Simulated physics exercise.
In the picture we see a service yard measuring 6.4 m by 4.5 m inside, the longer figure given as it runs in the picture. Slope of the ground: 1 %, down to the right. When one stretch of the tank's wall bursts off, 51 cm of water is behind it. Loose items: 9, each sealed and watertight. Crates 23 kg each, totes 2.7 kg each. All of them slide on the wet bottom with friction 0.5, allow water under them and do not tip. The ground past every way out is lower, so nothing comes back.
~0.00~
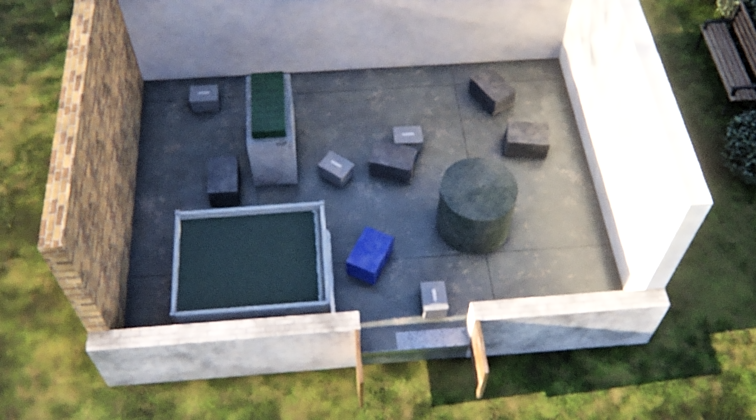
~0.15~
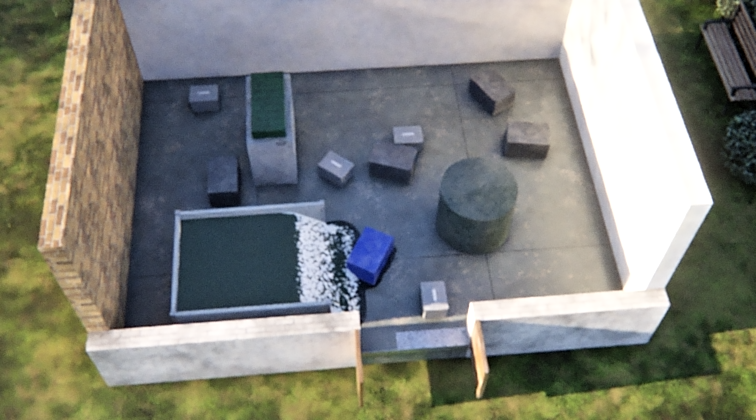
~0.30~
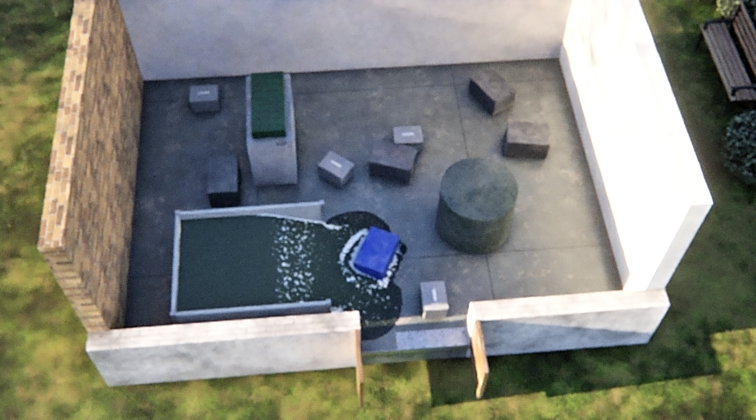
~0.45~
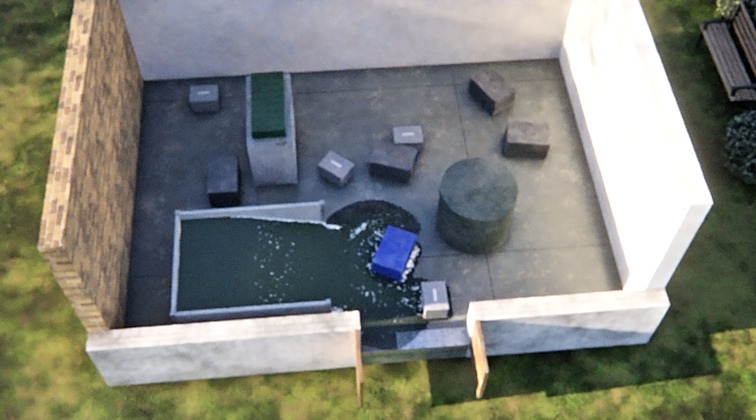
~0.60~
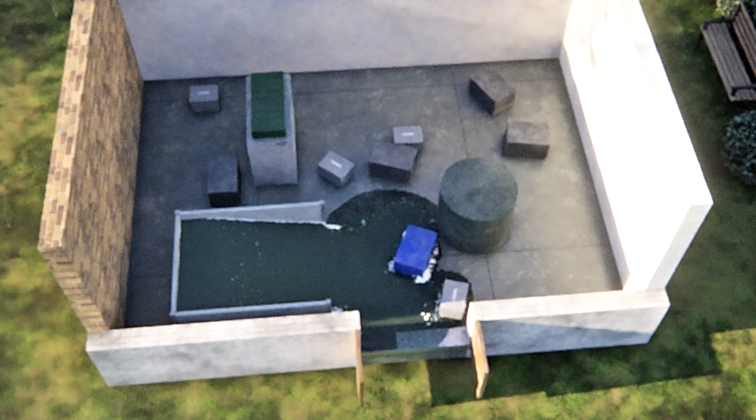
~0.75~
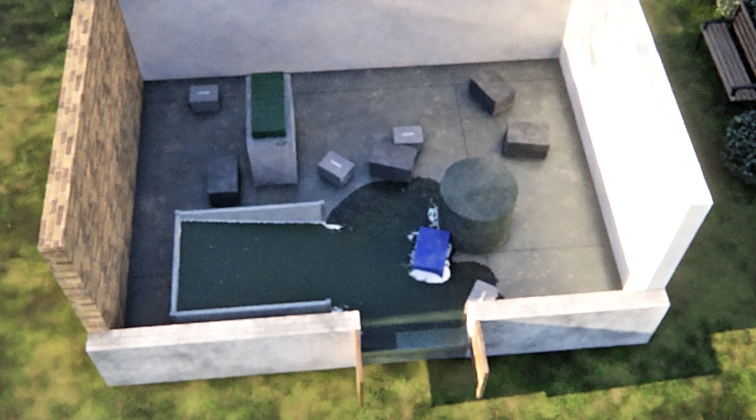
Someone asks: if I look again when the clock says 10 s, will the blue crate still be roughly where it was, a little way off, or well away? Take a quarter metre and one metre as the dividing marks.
It will be well away.
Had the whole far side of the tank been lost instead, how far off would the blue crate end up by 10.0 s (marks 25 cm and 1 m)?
The blue crate remains where it was.
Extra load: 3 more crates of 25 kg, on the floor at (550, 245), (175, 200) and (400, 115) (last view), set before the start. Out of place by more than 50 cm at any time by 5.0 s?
In turn: More, under, under.
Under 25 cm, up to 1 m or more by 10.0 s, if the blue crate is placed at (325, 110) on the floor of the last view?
It holds its place.
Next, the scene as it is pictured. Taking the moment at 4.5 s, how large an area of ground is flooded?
Wet: Near 19 m2.
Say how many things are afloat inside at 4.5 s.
At that time the total is 3.
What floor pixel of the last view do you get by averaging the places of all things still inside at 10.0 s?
They average out to somewhere around (355, 146).
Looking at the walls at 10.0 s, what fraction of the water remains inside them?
80 %.
After 2.0 s the blue crate is near (567, 261), 2.5 m from its start, aground; 0 of 9 are out; 1 afloat.
After 4.5 s the blue crate is near (504, 152), 2.5 m from its start, aground; 0 of 9 are out; 3 afloat.
After 7.0 s the blue crate is near (502, 152), 2.4 m from its start, aground; 0 of 9 are out; 2 afloat.
After 10.0 s the blue crate is near (502, 152), 2.4 m from its start, aground; 0 of 9 are out; 4 afloat.
